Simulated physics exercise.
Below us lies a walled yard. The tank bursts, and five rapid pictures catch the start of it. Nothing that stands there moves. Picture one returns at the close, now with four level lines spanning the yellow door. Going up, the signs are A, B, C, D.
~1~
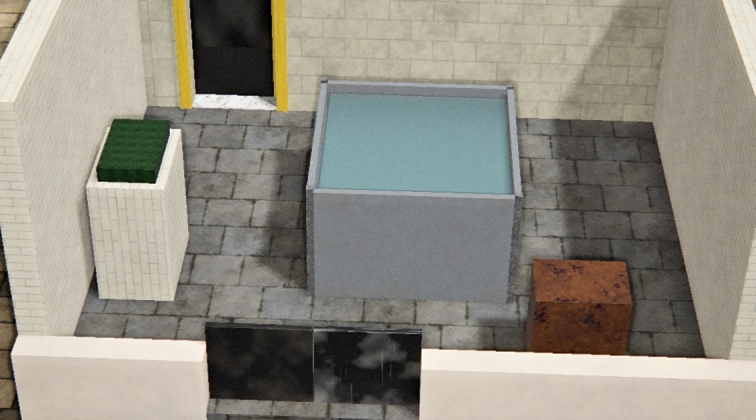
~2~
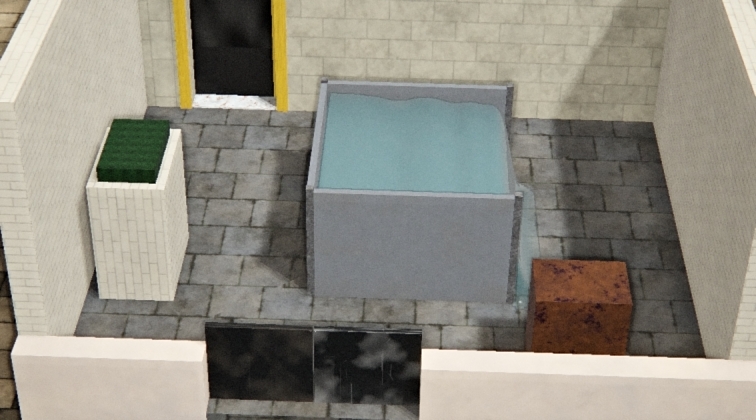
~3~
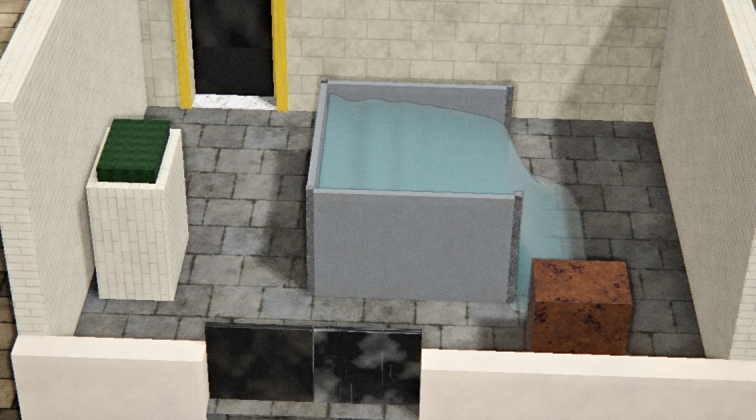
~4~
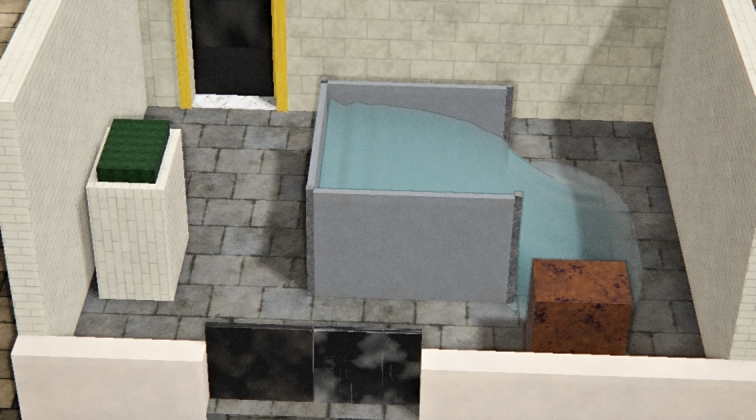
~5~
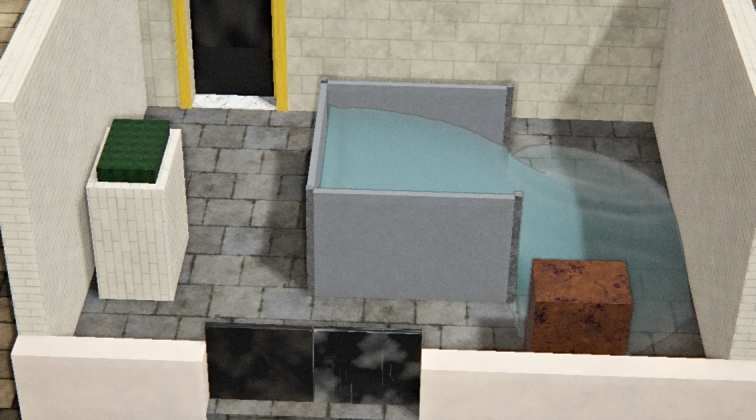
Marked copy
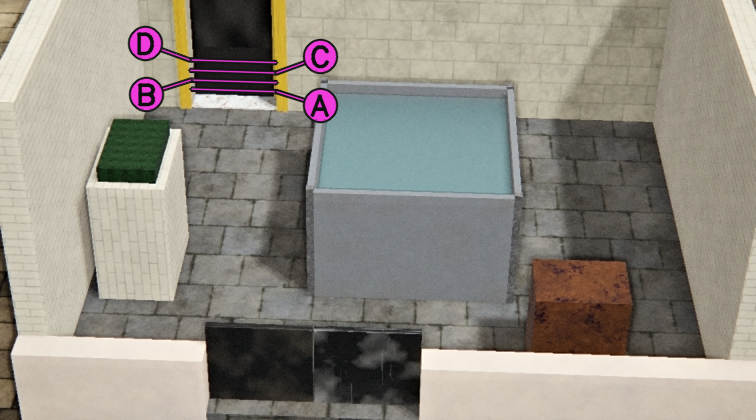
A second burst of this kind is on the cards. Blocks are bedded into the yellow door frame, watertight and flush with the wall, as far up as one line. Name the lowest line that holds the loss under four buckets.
A.
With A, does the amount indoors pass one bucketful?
No, less.
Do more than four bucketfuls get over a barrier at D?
No, that is safe.
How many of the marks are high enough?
All of them.
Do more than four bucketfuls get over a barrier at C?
No, that is safe.
On the marked copy, A at (234, 90); B at (233, 81); C at (233, 71); D at (232, 61); from the bottom up A, B, C, D.
With A, a splash gets over, under a bucket.
With B, nothing gets over.
With C, nothing gets over.
With D, nothing gets over.
